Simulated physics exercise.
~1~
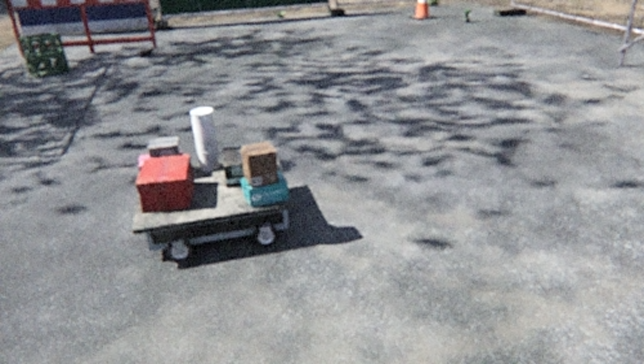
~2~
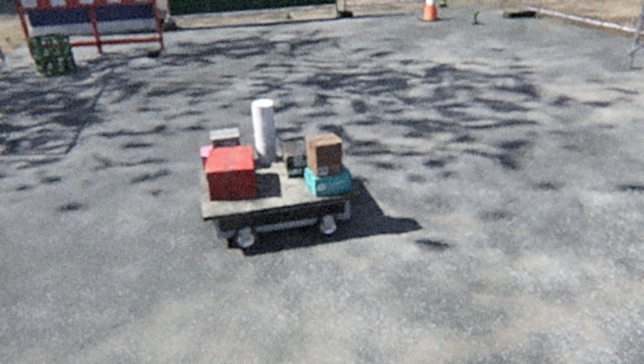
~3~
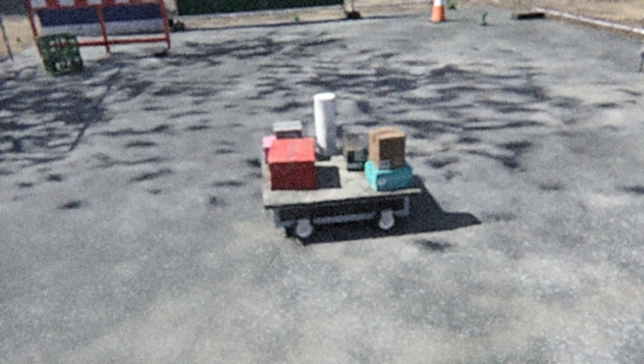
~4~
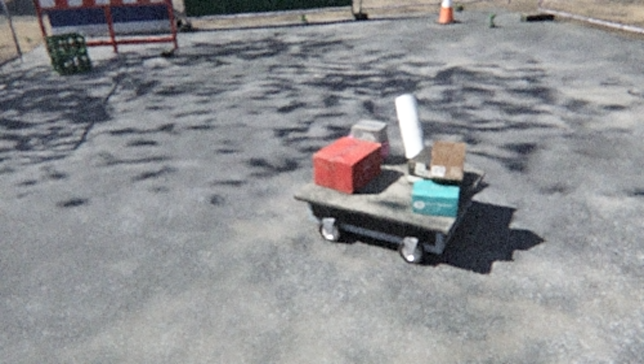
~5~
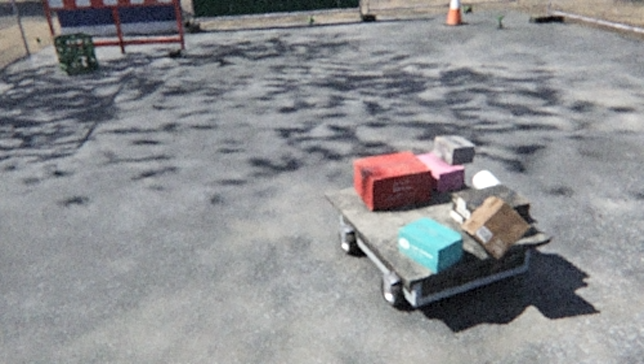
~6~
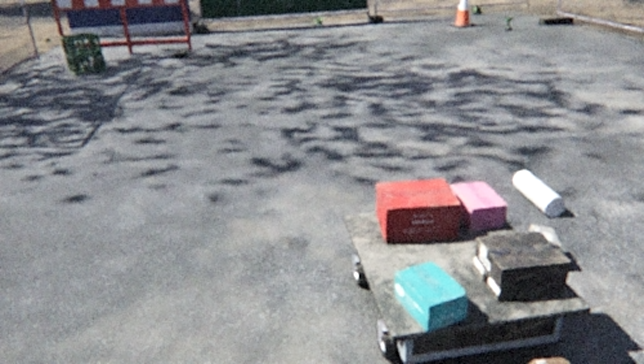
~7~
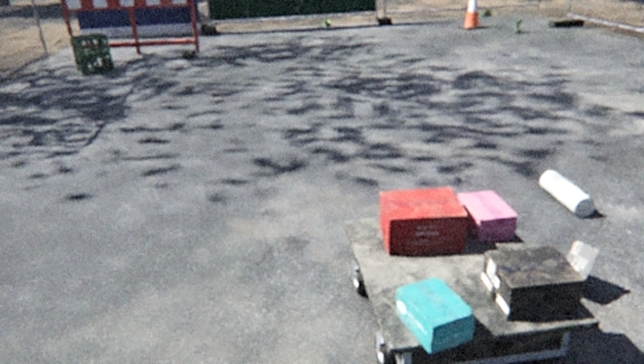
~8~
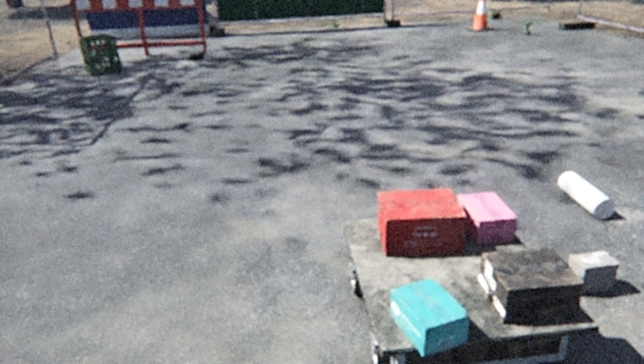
A flat cart with small wheels carries red, pink, turquoise, black, grey and brown boxes and a white canister across sunlit, shadow-dappled asphalt, seen from above, with a barrier, green crate and orange cone behind. It rolls right, then turns toward the viewer. As it swings round, the upright canister tips over and the brown box leans. The canister drops off the far side, and the brown box and grey parcel also leave the deck. The cart stops at lower right, still holding the red, pink, turquoise and black boxes, with the canister and grey parcel lying on the ground.
